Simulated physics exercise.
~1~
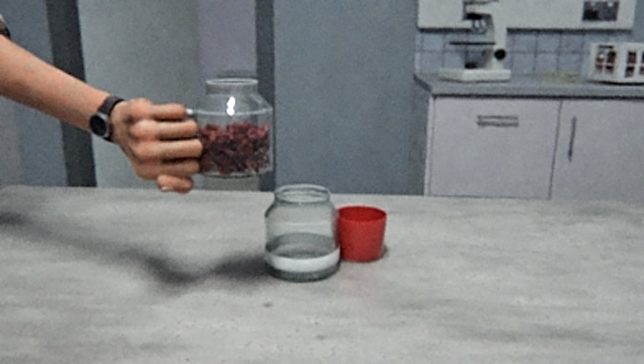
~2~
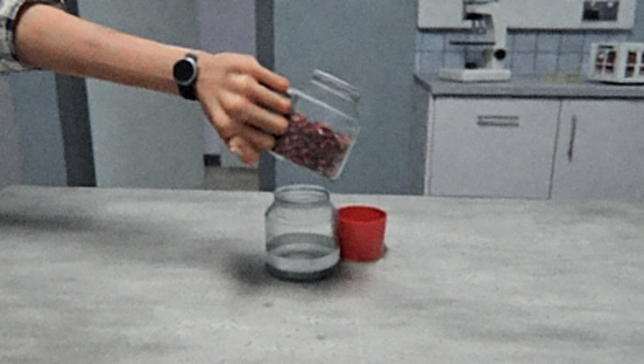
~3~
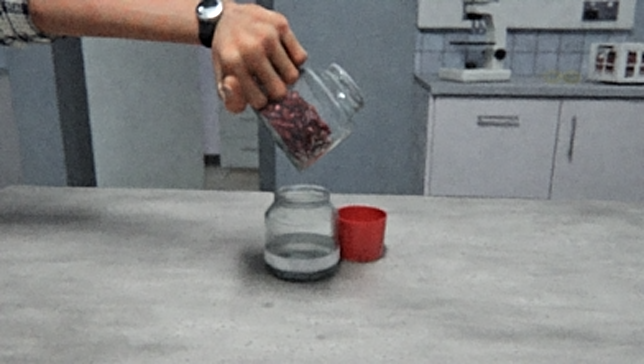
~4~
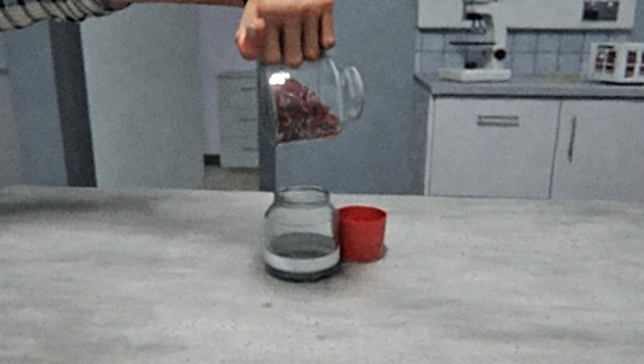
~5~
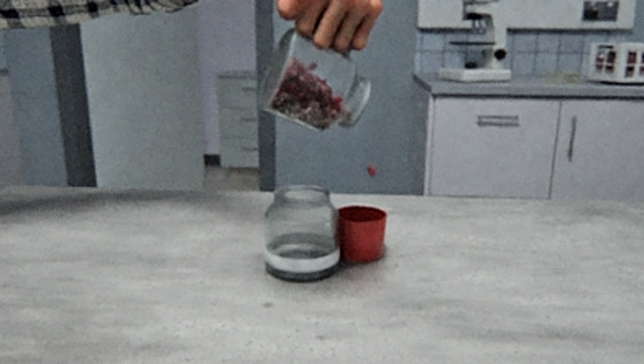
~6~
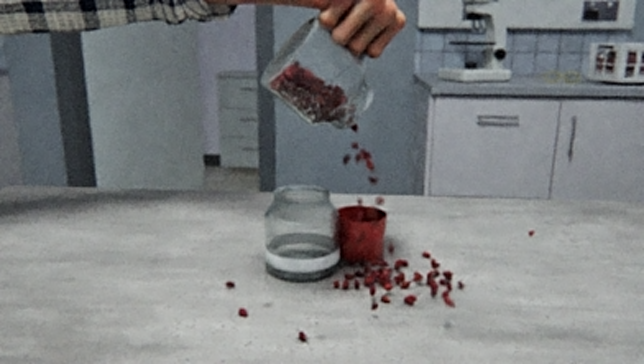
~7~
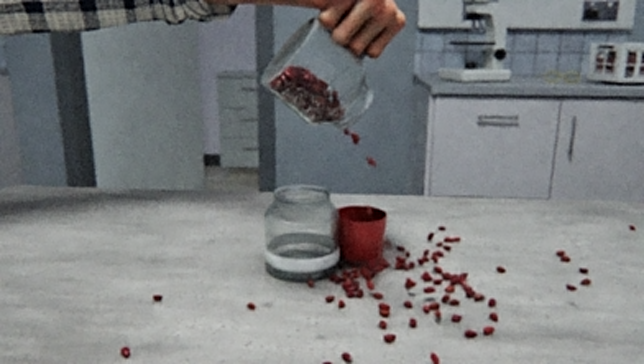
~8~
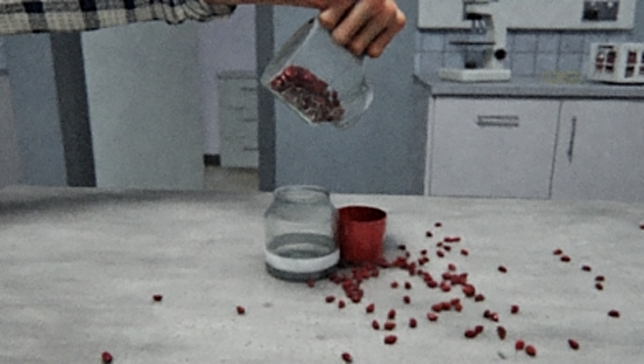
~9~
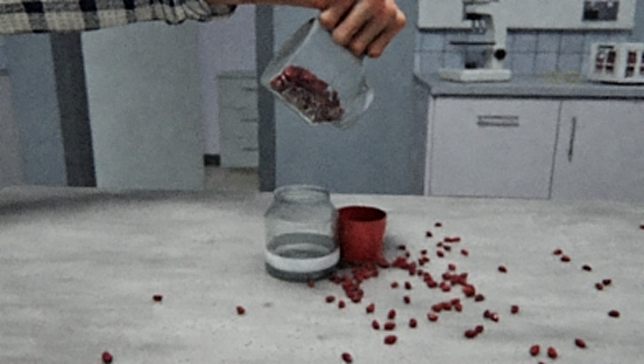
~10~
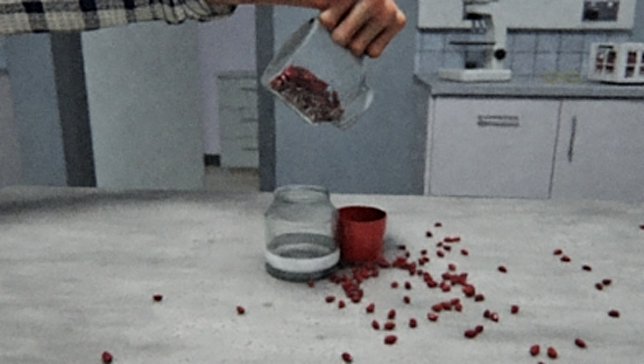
At the start, a hand wearing a watch holds a clear jar partly filled with dark red beans above a gray table, where a glass jar with a white band stands beside a red dish. The hand carries the jar to the right, tilting it over the standing jar. As it tips past its side, the first bean drops out. Tilted further with its mouth pointing down, the jar spills beans around the dish, and they scatter across the table. The flow then stops, leaving many beans on the table and the rest inside the held jar.
